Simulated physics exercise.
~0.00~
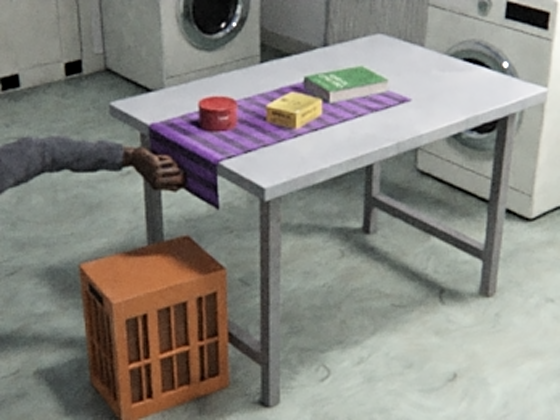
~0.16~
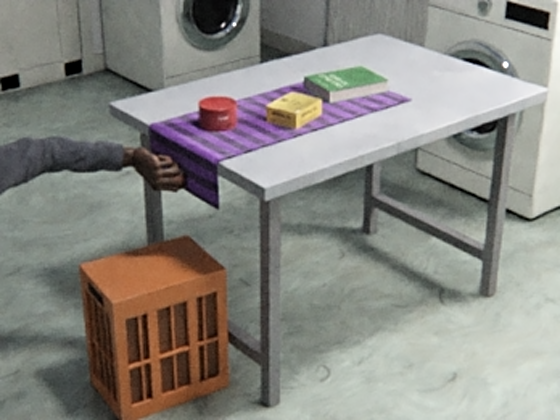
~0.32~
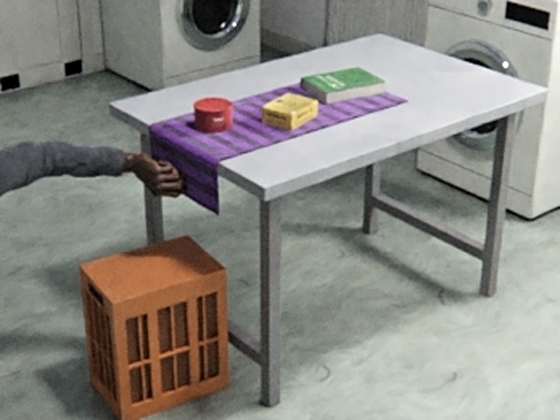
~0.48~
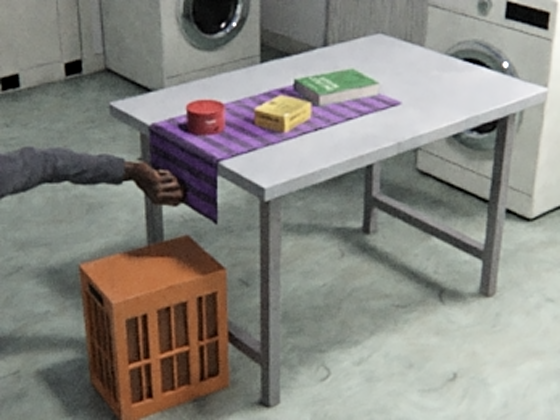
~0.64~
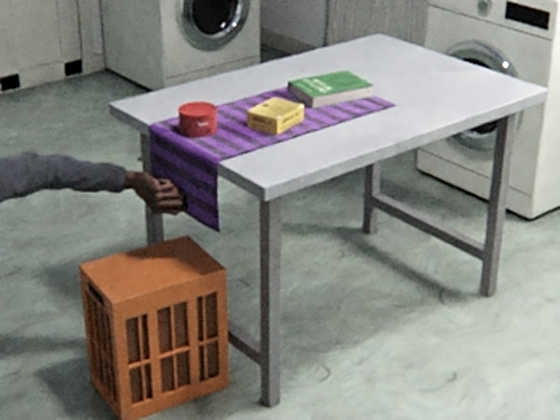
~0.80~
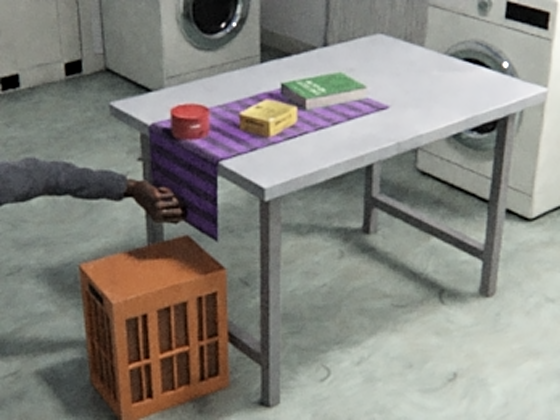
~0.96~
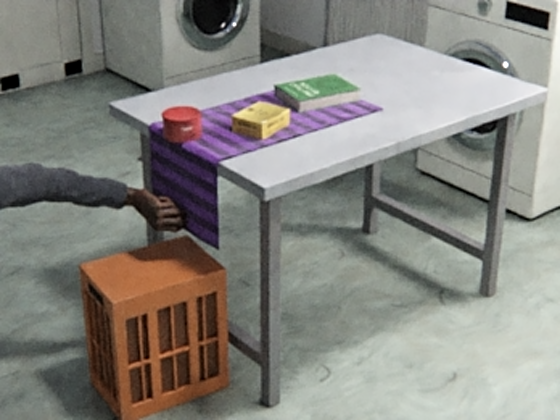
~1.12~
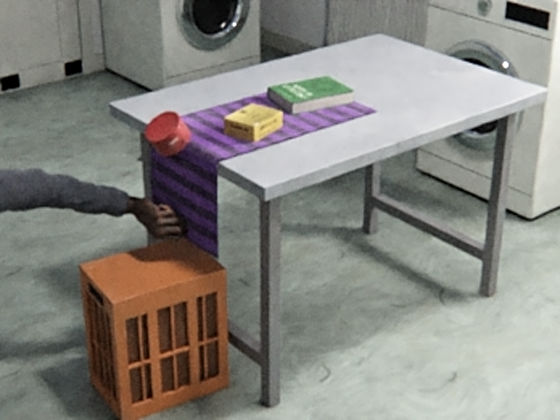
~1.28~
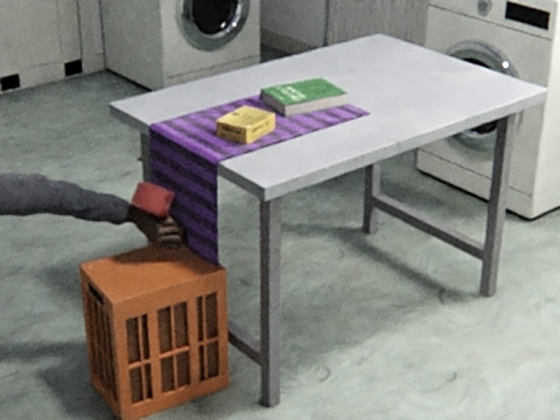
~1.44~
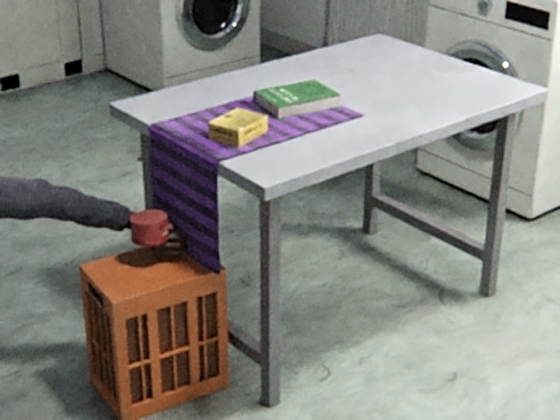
In a laundry room, a hand slowly pulls a striped purple cloth down over a table's left end, carrying a red tub, yellow packet and green book along. The tub tips over the edge and drops towards the orange crate, while the packet and book remain on the table.
